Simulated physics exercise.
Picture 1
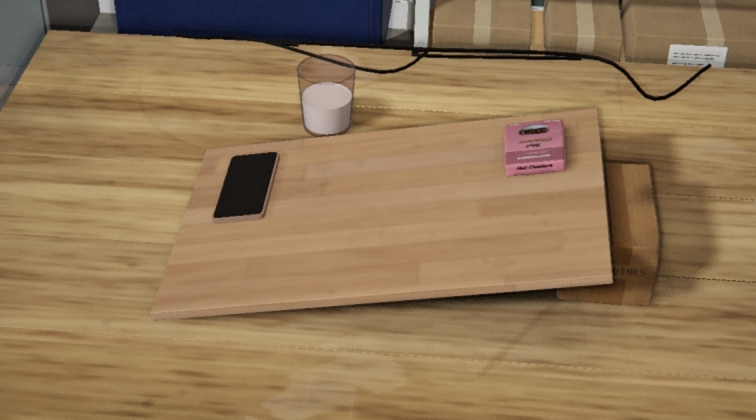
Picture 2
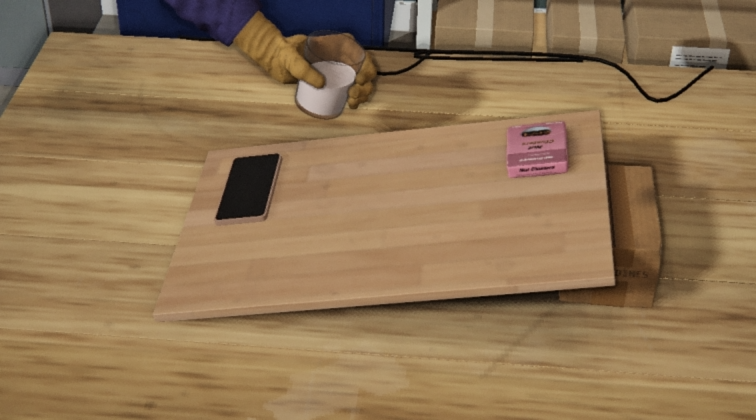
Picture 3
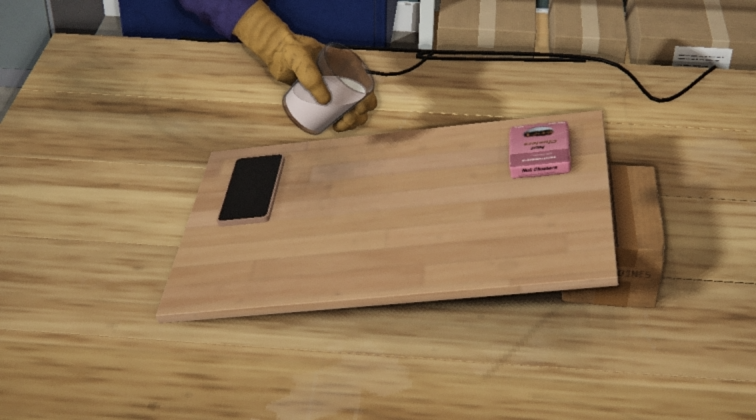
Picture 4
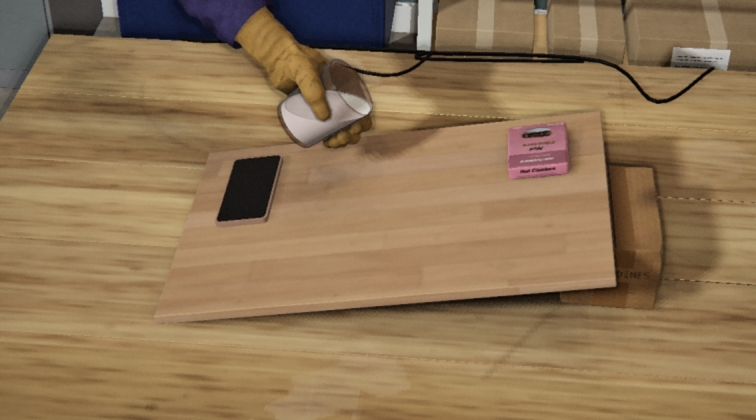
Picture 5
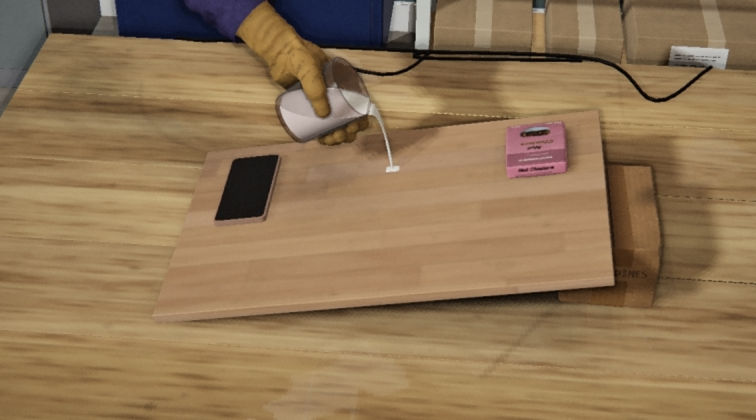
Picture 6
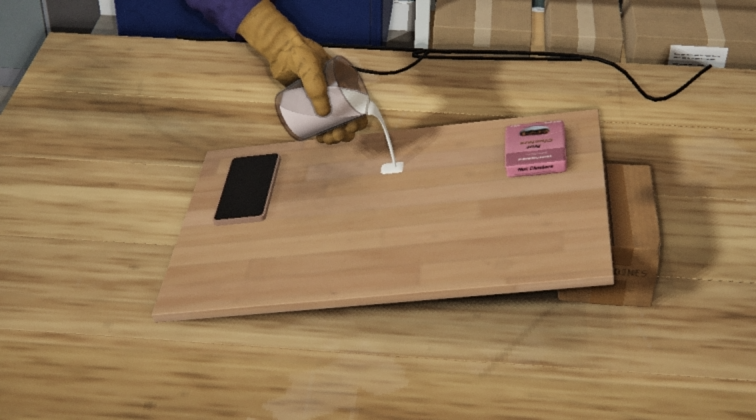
A pale wooden chopping board slopes down to the left on a light wood-grained table, seen from above by a still camera. A black phone lies on its left, a small pink packet sits at its upper right, and a clear tumbler of white milk stands behind it. A yellow-gloved hand grips the tumbler, lifts and tilts it rightward, and pours a thin white stream onto the board.
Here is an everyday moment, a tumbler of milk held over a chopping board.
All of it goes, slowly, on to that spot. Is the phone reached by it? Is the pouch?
Phone: Yes; pouch: No.
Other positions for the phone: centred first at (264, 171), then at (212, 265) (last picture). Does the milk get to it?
Case 1 - it is touched; case 2 - it is not touched.
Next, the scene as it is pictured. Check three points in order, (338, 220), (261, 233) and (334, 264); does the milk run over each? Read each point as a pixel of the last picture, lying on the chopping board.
Checking each in turn gives out of the spill, in the spill and out of the spill.
Soon after, it runs down to the left; the phone is dry; the pouch is dry.
Later, it runs down to the left and off the end; the phone is wet; the pouch is dry.
In the end, it runs down to the left and off the end; the phone is wet; the pouch is dry.
